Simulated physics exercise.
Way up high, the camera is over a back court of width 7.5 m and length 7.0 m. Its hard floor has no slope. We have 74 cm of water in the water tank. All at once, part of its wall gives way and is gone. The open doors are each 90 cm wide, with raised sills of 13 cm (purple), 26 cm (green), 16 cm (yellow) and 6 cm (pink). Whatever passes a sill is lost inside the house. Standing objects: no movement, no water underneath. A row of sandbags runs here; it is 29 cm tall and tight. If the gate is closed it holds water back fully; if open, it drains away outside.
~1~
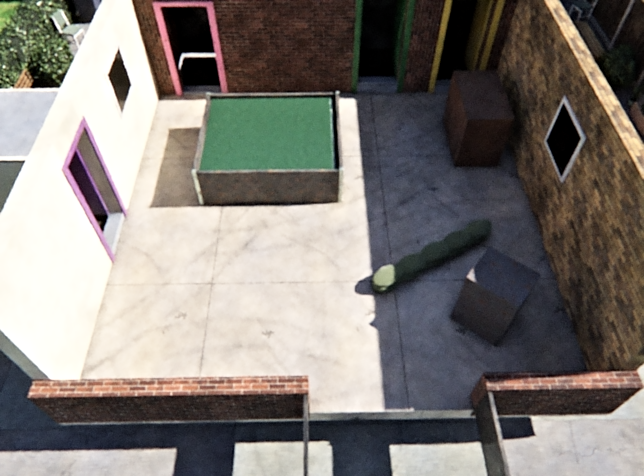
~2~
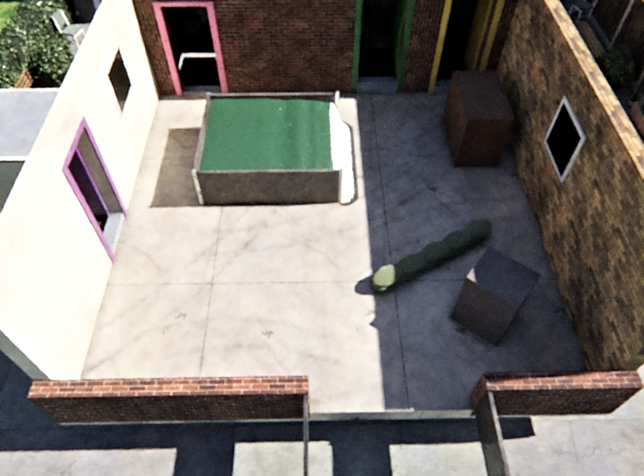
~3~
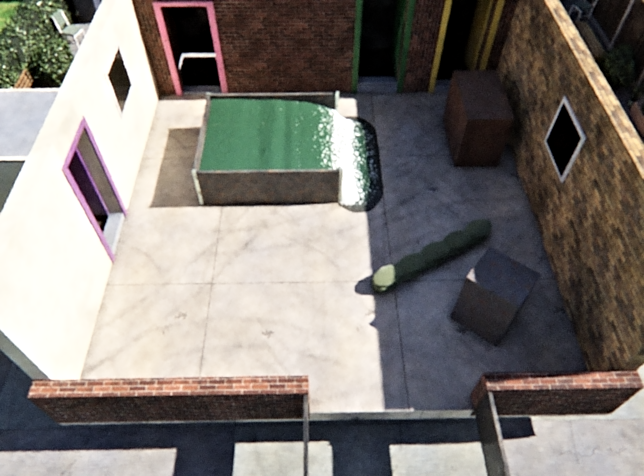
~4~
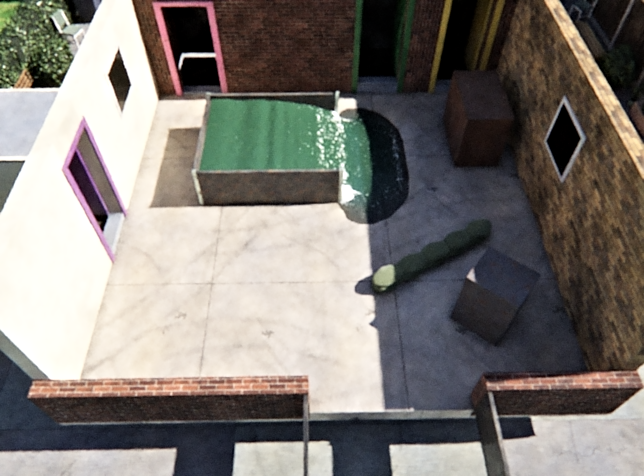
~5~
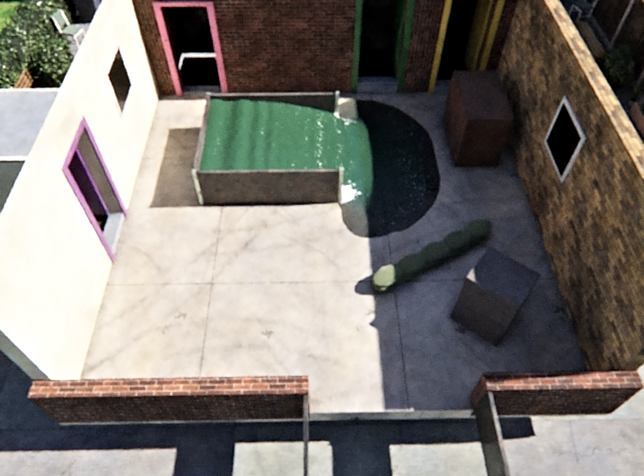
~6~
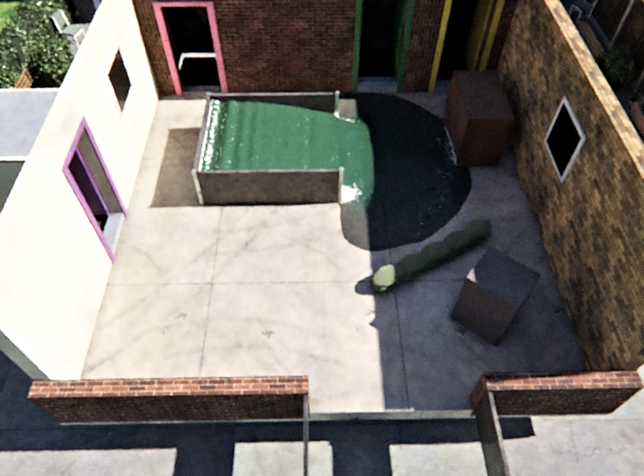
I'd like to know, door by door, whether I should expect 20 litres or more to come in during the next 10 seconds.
Here is what to expect: At the purple door, not that much; at the green door, not that much; at the yellow door, that much or more; at the pink door, that much or more.
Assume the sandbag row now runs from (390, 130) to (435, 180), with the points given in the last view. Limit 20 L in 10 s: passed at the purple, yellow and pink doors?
Door by door: Purple limit kept, yellow limit exceeded, pink limit kept.
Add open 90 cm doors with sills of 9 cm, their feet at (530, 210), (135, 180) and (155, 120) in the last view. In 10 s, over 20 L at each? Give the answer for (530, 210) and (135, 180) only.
So the first one exceeds it, while the second one doesn't reach it.
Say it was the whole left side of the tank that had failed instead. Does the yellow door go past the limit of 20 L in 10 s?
Well, at yellow it would be too little.
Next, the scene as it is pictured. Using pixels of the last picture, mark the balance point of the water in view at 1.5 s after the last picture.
Near (374, 164).
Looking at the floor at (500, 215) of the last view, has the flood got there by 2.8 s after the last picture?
Looks like it's submerged.
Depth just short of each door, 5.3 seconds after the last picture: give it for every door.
You'd see purple at 0 cm, green at 15 cm, yellow at 13 cm and pink at 6 cm.
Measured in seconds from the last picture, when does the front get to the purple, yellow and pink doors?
Purple: 6.5 s; yellow: 0.4 s; pink: 3.4 s.
Then, 0.7 s after the last picture water covers 25 % of the floor and is deepest (47 cm) near (438, 151); purple door not reached, green door 10 cm at the sill, 0 L in, yellow door 20 cm at the sill, 0 L in, pink door not reached.
Then, 1.5 s after the last picture water covers 30 % of the floor and is deepest (42 cm) near (446, 151); purple door not reached, green door 12 cm at the sill, 0 L in, yellow door 28 cm at the sill, 33 L in, pink door not reached.
Then, 2.8 s after the last picture water covers 45 % of the floor and is deepest (46 cm) near (499, 151); purple door not reached, green door 16 cm at the sill, 0 L in, yellow door 25 cm at the sill, 93 L in, pink door not reached.
Then, 5.3 s after the last picture water covers 80 % of the floor and is deepest (19 cm) near (576, 345); purple door not reached, green door 15 cm at the sill, 0 L in, yellow door 13 cm at the sill, 127 L in, pink door 6 cm at the sill, 0 L in.
Then, 9.3 s after the last picture water covers 95 % of the floor and is deepest (15 cm) near (200, 319); purple door 13 cm at the sill, 1 L in, green door 6 cm at the sill, 0 L in, yellow door 6 cm at the sill, 127 L in, pink door 9 cm at the sill, 35 L in.
